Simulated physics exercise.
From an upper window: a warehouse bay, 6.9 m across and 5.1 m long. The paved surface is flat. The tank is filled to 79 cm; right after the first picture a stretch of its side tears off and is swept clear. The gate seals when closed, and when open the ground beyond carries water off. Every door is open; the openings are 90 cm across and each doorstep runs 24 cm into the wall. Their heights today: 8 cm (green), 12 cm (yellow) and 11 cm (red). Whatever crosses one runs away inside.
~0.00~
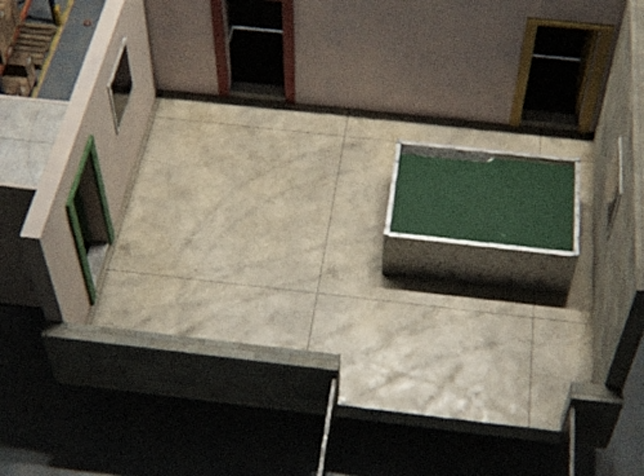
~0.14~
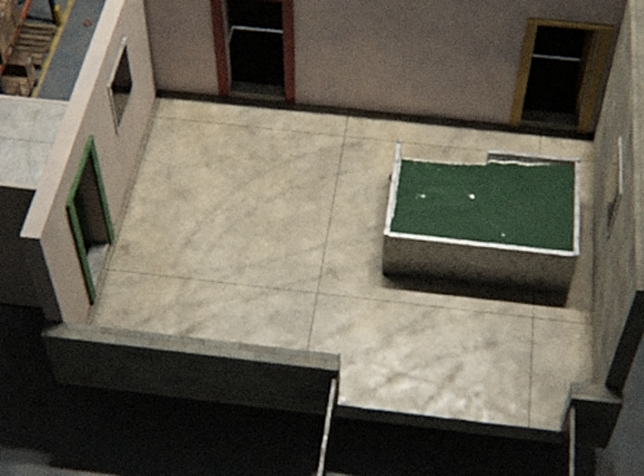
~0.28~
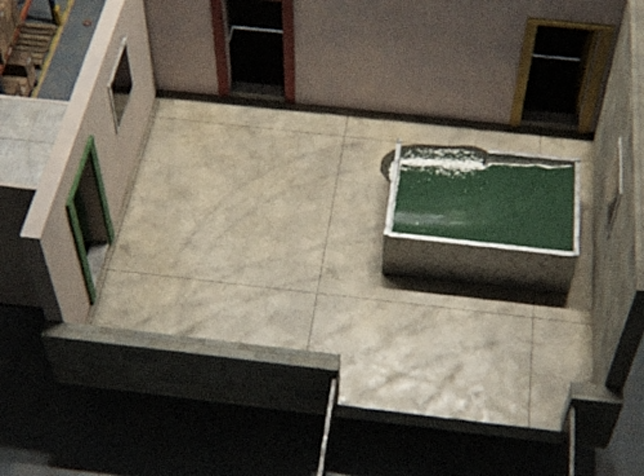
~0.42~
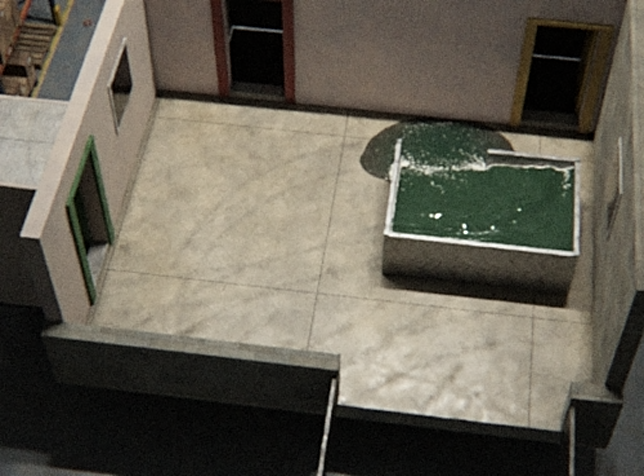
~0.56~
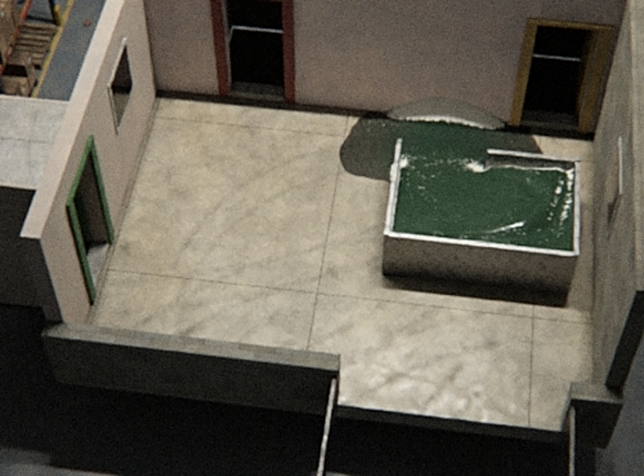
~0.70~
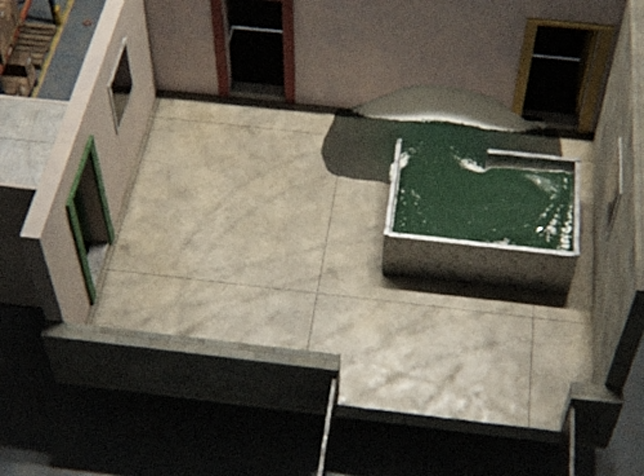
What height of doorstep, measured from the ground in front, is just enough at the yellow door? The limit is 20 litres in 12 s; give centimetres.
Close to 22 cm is just enough.
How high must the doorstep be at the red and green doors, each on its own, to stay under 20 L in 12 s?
About 6.5 cm at red and 8.5 cm at green.
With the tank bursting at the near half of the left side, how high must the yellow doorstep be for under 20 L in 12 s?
Then roughly 10.0 cm.
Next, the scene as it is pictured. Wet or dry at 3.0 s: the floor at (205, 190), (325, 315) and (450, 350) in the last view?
In turn: Wet, still dry, not reached.
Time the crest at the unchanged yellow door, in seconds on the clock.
Near 3.2 s.
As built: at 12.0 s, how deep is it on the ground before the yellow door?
Some 7.5 cm.
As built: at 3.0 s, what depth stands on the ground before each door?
Depths in cm: Green 5, yellow 21, red 10.
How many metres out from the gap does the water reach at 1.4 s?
Some 3.8 m out.
After 1.4 s water covers 20 % of the floor, deepest (55 cm) near (439, 128); 17 cm at the yellow door, 3 litres in over its 12 cm doorstep.
After 3.0 s water covers 50 % of the floor, deepest (36 cm) near (579, 133); 21 cm at the yellow door, 28 litres in over its 12 cm doorstep.
After 12.0 s water covers 100 % of the floor, deepest (14 cm) near (589, 406); 8 cm at the yellow door, 97 litres in over its 12 cm doorstep.
At the yellow door as built, the water arrived by 0.7 s and peaked near 22 cm at 3.2 s.
Run again over the same 12 s with other heights there, 26 litres in over 20 cm, 8 litres over 27 cm. The limit of 20 litres is kept from about 22 cm up.
